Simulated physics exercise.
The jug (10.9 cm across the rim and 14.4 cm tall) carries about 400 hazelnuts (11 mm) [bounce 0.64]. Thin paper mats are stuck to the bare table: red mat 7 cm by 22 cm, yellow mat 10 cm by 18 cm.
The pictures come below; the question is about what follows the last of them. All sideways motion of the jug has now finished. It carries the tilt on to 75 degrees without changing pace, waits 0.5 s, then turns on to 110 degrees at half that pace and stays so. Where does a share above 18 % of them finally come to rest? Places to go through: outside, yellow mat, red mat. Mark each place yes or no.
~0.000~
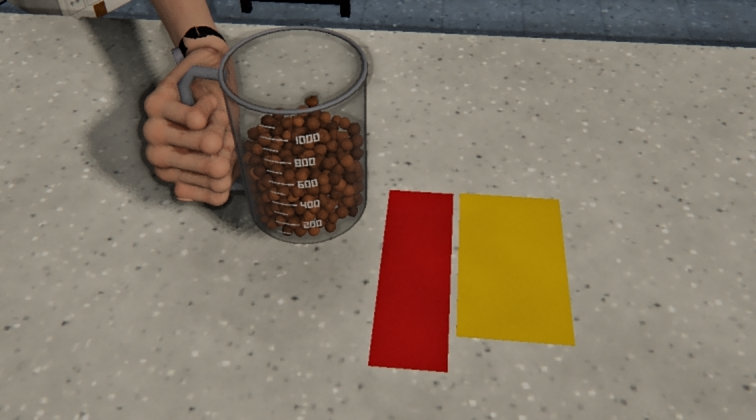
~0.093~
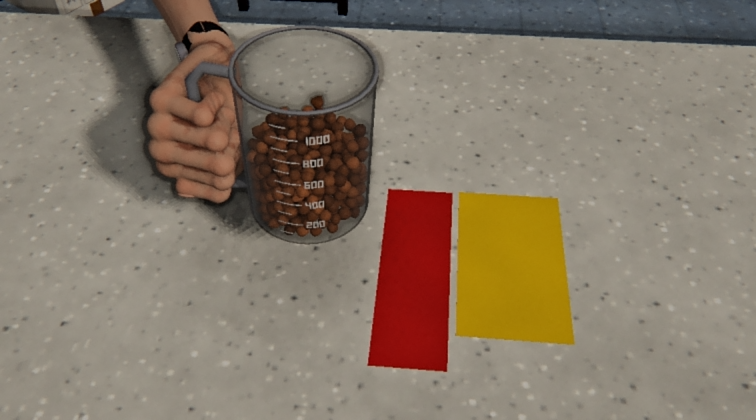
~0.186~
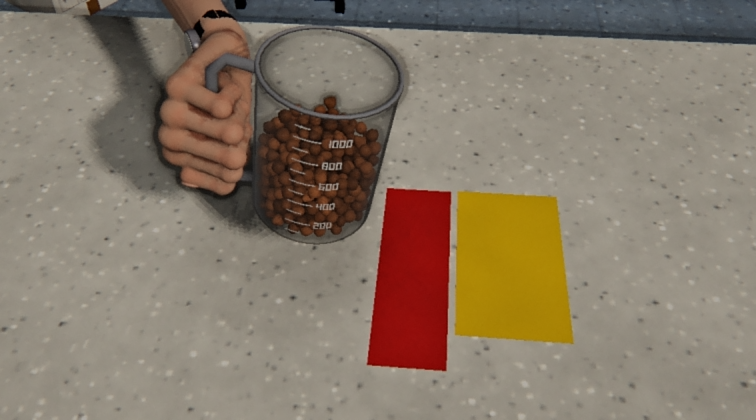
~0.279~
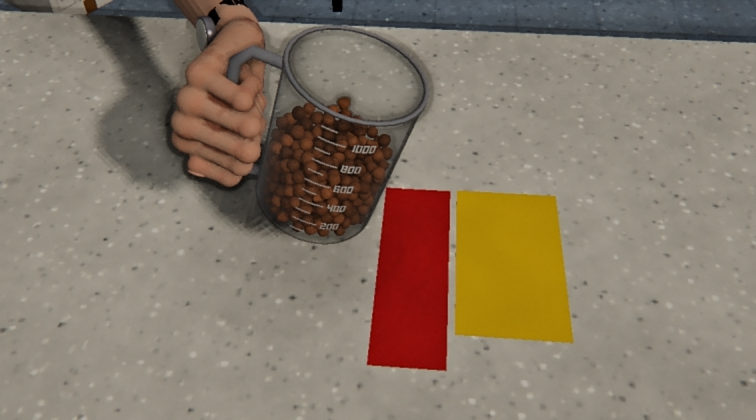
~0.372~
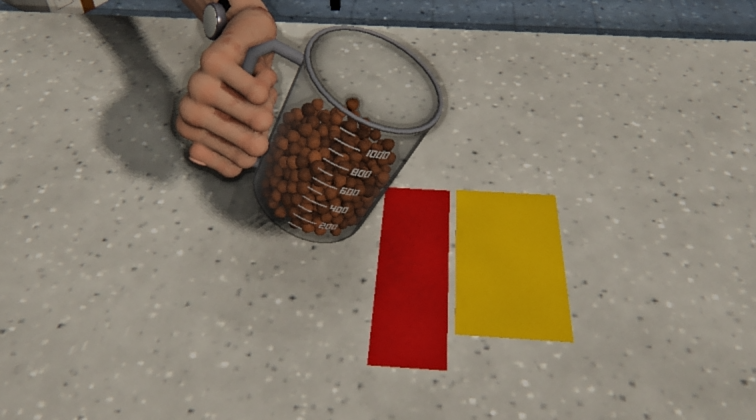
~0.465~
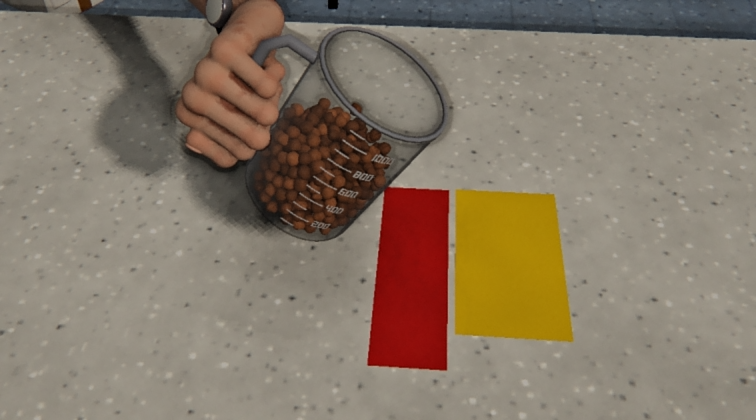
Marks: Outside gets yes; yellow mat gets yes; red mat gets yes.
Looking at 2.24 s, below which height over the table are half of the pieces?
Close to 12 cm, I'd say.
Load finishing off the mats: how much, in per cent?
Roughly 30 percent.
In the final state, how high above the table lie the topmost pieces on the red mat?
Around 2.0 cm above the table.
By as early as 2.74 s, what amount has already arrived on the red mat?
25 %.
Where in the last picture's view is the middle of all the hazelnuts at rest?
Rest centre, last view: About (485, 256).
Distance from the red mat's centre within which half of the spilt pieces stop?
Within around 18 cm of the centre.
After 1.15 s, tilt 75 degrees; jug 100 %; middle of all pieces on or above the table near (311, 156).
Then, at 1.72 s, tilt 78 degrees; jug 100 %; middle of all pieces on or above the table near (312, 156).
Then, at 2.24 s, tilt 99 degrees; jug 100 %; middle of all pieces on or above the table near (316, 152).
After 2.74 s, tilt 110 degrees; outside 5 %, yellow mat 25 %, red mat 25 %, jug 45 %; middle of all pieces on or above the table near (417, 217).
By 4.0 s all is still; outside 30 %, yellow mat 45 %, red mat 25 %, jug 0 %.
